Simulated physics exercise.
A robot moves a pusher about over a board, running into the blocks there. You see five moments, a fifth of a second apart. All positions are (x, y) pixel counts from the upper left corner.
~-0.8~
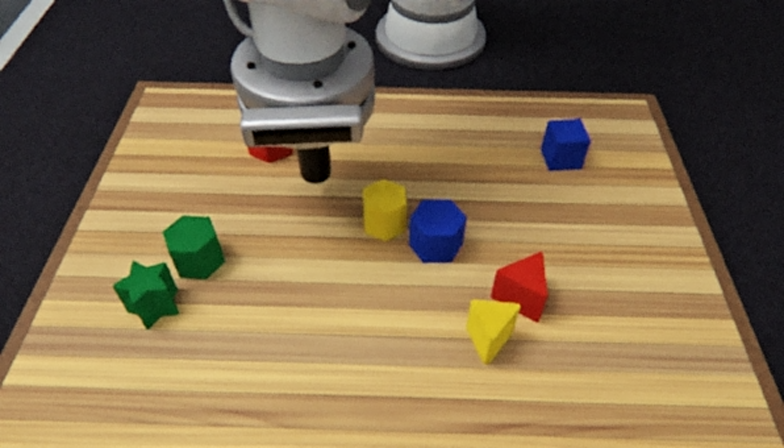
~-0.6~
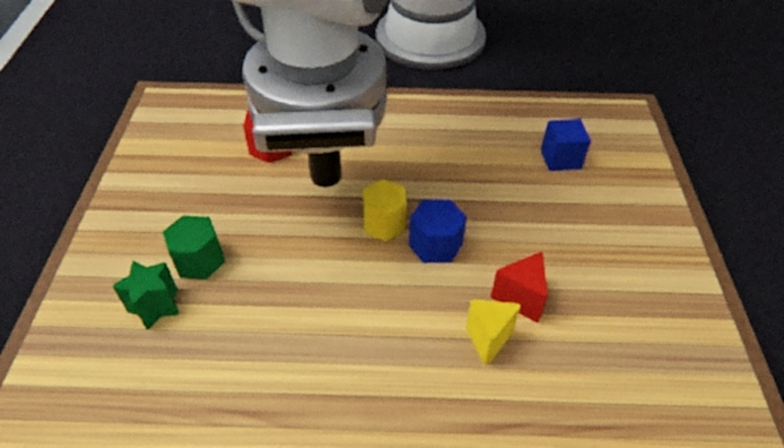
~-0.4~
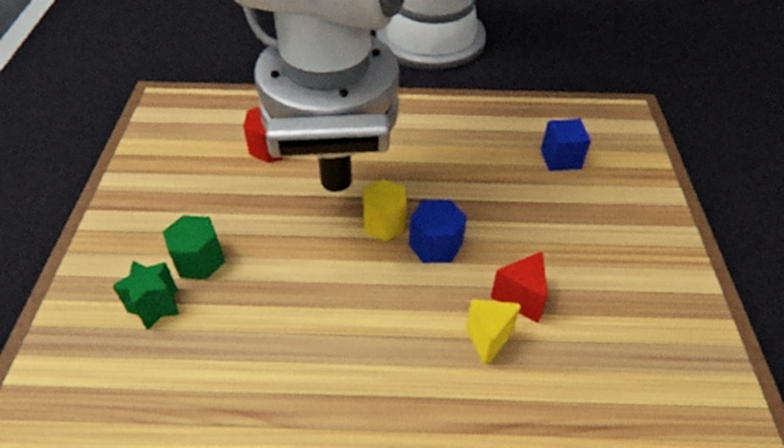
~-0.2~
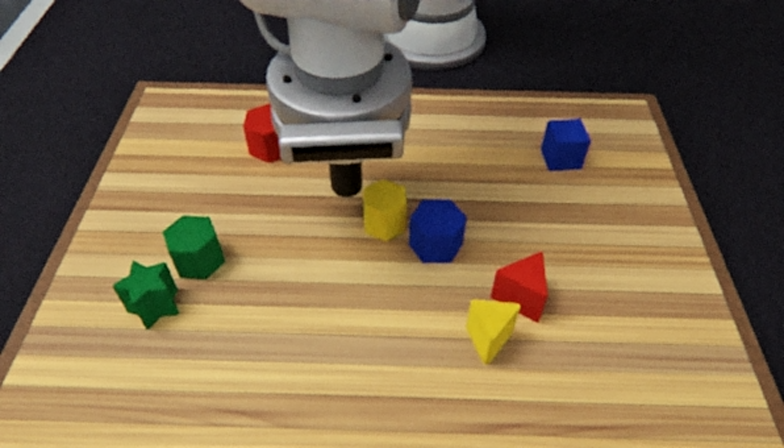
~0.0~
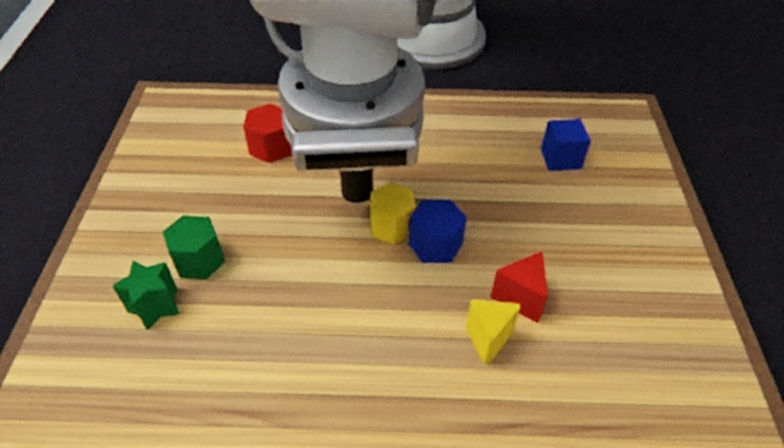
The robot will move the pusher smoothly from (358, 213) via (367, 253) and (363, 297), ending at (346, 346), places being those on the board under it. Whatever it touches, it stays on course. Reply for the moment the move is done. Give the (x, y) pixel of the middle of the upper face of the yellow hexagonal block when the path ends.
In the picture, that point is around (404, 220).
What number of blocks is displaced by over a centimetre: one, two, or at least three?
Total moved: Two.
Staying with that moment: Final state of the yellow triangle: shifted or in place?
By then it is still where it was.
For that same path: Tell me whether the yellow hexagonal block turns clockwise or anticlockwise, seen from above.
Answer: Anticlockwise.
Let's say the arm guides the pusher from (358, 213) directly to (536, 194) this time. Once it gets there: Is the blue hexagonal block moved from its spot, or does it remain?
In the end it has been moved.
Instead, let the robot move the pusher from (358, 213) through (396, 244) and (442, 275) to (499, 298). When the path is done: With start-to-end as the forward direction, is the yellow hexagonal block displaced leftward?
Yes
On the path given first. One third of the way, pusher at (366, 234); yellow hexagonal block at (405, 220), turned 65° anticlockwise; blue hexagonal block at (456, 218).
Two thirds of the way, pusher at (363, 279); yellow hexagonal block at (404, 220), turned 70° anticlockwise; blue hexagonal block at (455, 218).
At the end, pusher at (345, 329); yellow hexagonal block at (404, 220), turned 70° anticlockwise; blue hexagonal block at (455, 218); yellow triangle in place.
